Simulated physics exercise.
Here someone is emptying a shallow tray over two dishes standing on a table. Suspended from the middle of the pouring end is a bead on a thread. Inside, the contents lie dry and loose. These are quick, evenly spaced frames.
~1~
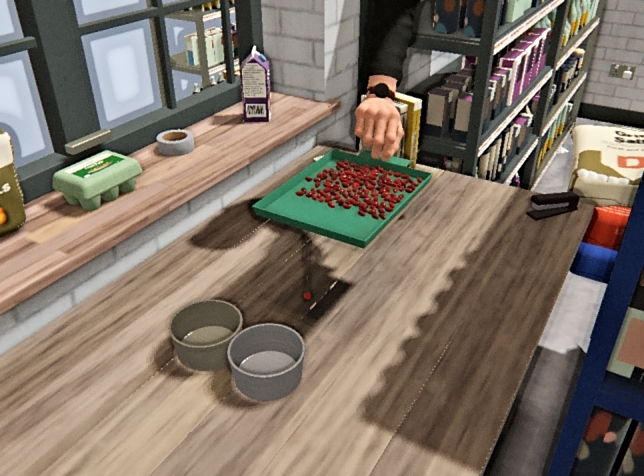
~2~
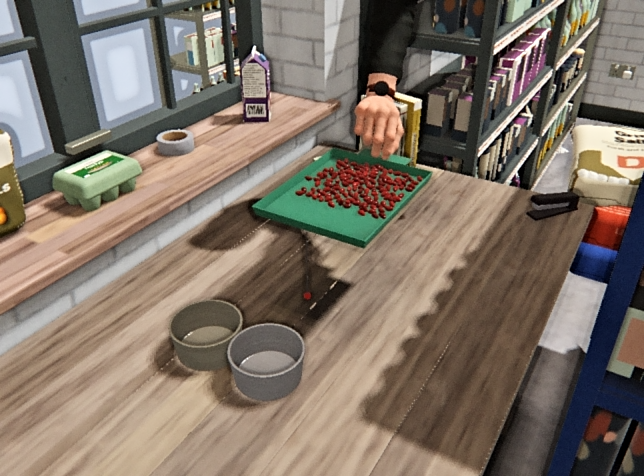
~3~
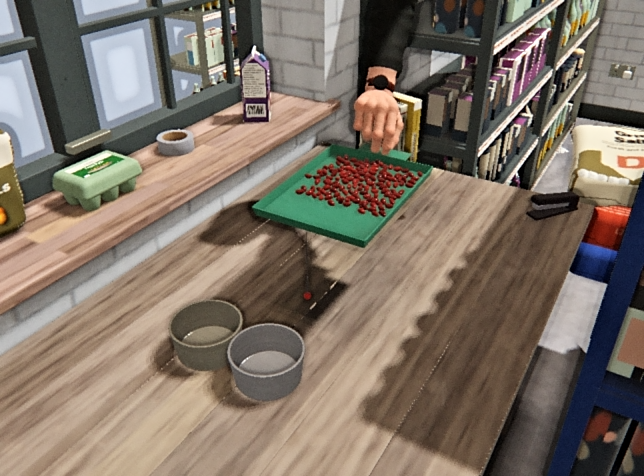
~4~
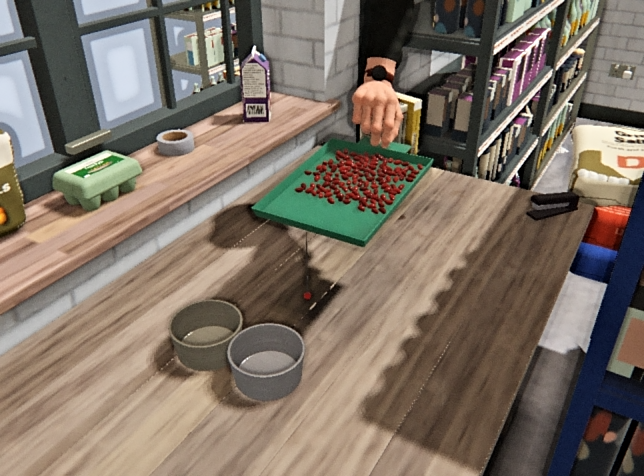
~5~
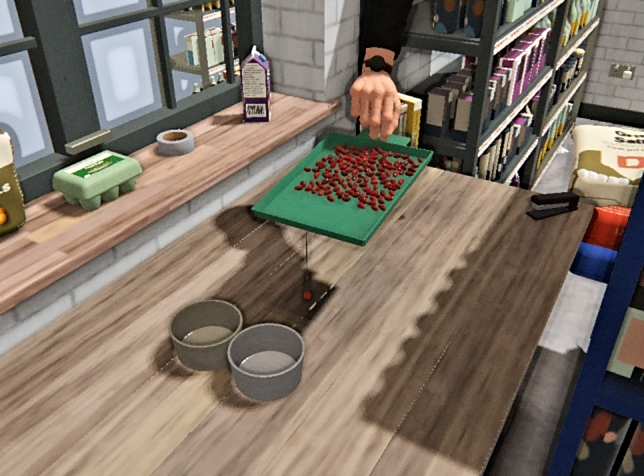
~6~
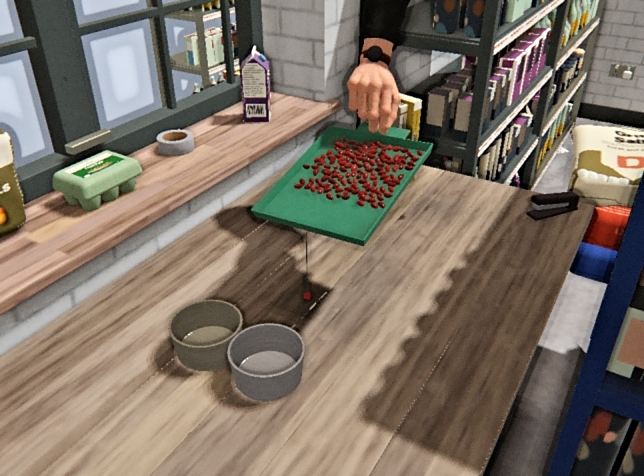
A green tray of red beans tilts slightly toward its left corner as a hand holds it.
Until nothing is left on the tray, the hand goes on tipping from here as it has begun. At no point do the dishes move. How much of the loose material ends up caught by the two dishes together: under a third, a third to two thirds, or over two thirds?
The catch works out at below one third of everything on the tray.
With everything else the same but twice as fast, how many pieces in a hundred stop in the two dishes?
Near 30 %.
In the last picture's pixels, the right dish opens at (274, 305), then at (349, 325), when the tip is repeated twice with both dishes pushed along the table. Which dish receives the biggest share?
Case one: The rightmost one; case two: The leftmost one.
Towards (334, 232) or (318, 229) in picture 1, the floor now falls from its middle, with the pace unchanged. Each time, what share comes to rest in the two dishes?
First some 10, then 10 per cent.
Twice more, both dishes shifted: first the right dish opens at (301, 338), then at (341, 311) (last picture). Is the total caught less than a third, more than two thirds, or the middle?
Initially beyond two thirds, afterwards under a third.
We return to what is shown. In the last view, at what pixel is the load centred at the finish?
It settles centred around (263, 330).
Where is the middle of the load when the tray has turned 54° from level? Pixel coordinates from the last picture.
Roughly (297, 205).
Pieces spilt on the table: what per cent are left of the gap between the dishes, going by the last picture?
Near 20 in a hundred.
Soon after the last picture, tray tipped steeply; nearly all on the tray; a small part in the air.
A little later, tray tipped right over; about two thirds on the tray; a stray few in the right dish; a stray few in the left dish; about a quarter outside both; a small part in the air.
Later still, tray tipped past a quarter turn; a stray few in the right dish; a stray few in the left dish; nearly all outside both.
At rest, tray tipped past a quarter turn; a stray few in the right dish; a stray few in the left dish; nearly all outside both.
